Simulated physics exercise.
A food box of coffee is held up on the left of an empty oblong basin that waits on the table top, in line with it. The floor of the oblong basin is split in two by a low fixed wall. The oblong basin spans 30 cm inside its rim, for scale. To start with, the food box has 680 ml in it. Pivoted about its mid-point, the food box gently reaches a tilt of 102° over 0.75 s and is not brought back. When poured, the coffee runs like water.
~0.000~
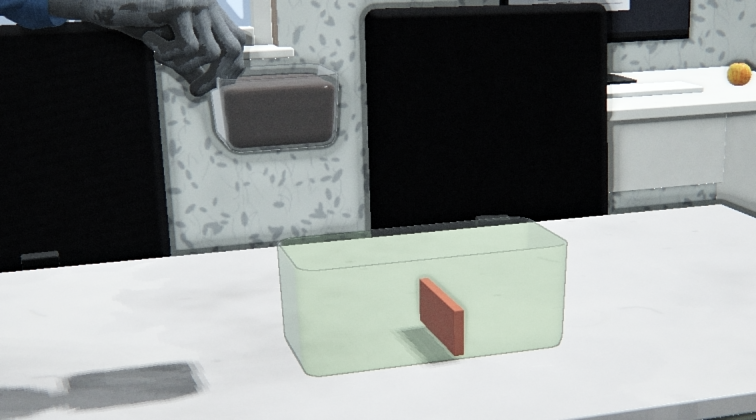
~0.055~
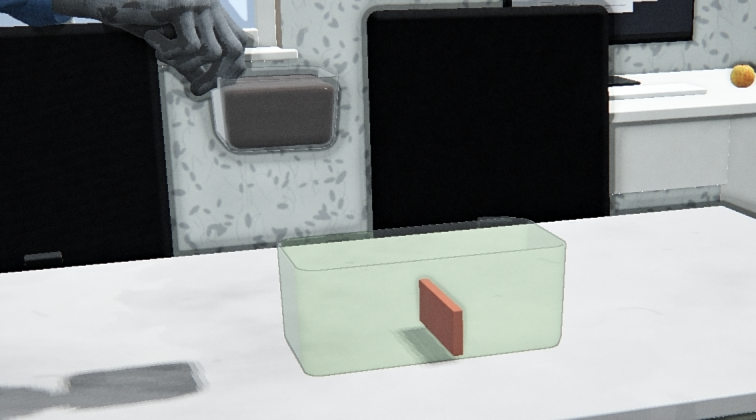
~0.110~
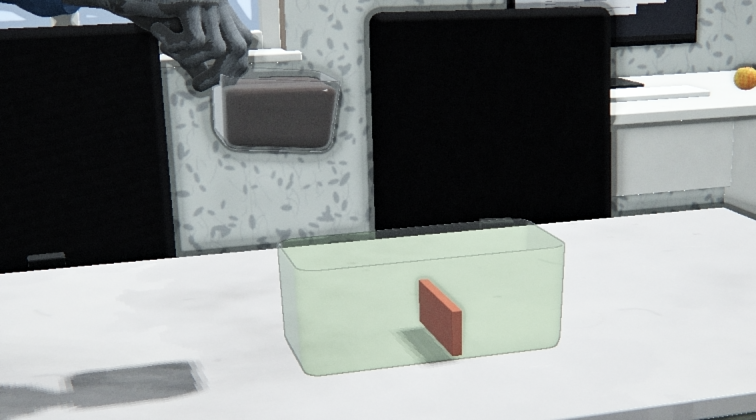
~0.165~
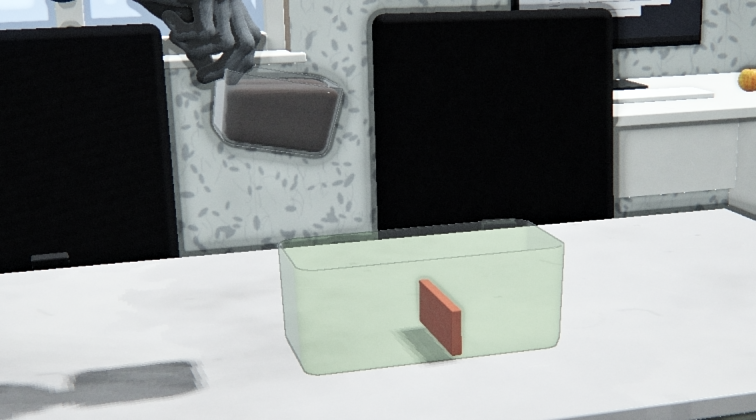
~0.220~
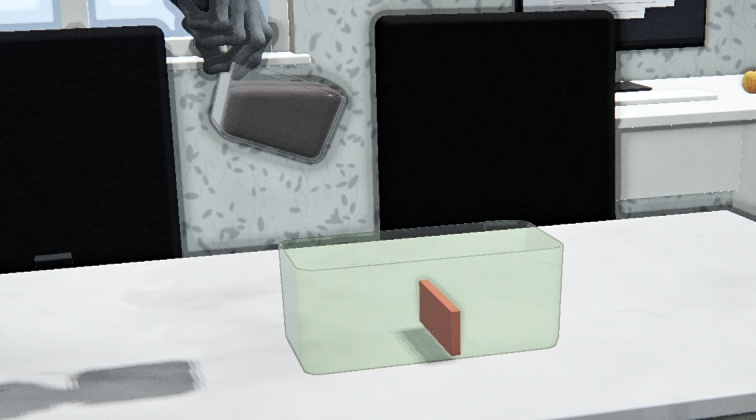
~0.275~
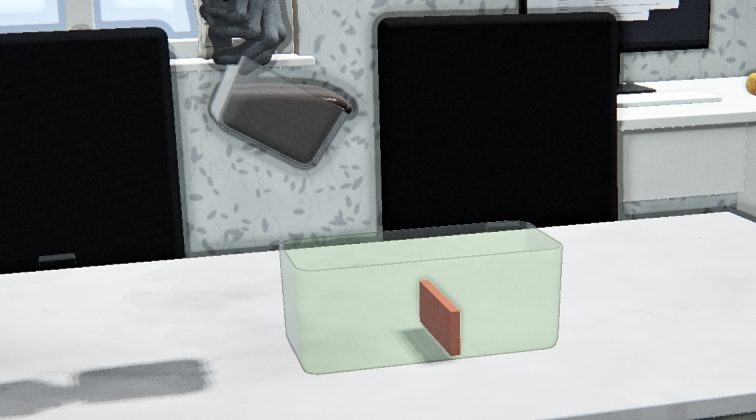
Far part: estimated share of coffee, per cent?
4 per cent.
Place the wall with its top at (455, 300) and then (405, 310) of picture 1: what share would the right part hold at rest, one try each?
I'd say 10 percent on the first go, 50 percent on the next.
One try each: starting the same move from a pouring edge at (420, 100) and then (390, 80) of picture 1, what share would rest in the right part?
Result: 85 per cent, then 65 per cent.
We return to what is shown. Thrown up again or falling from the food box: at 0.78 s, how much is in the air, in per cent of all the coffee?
Roughly 8 %.
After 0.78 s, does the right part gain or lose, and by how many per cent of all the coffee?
The right part's share grows by around 3 per cent.
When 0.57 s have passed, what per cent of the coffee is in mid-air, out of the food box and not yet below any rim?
Some 46 % is the figure.
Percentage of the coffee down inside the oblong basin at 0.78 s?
Some 84 percent of the total.
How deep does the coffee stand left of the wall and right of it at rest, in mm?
Roughly 30 mm on the left side and 2 mm on the right side.
By 0.57 s the tilt is 88° and 28 per cent is still to pour, 25 is left of the wall and 0 right of it.
By 0.78 s the tilt is 102° and 5 per cent is still to pour, 82 is left of the wall and 1 right of it.
By 1.01 s the tilt is 102° and 0 per cent is still to pour, 90 is left of the wall and 4 right of it.
By 1.25 s the tilt is 102° and 0 per cent is still to pour, 92 is left of the wall and 4 right of it.
At rest 92 per cent lies left of the wall, 4 right of it and 4 outside.
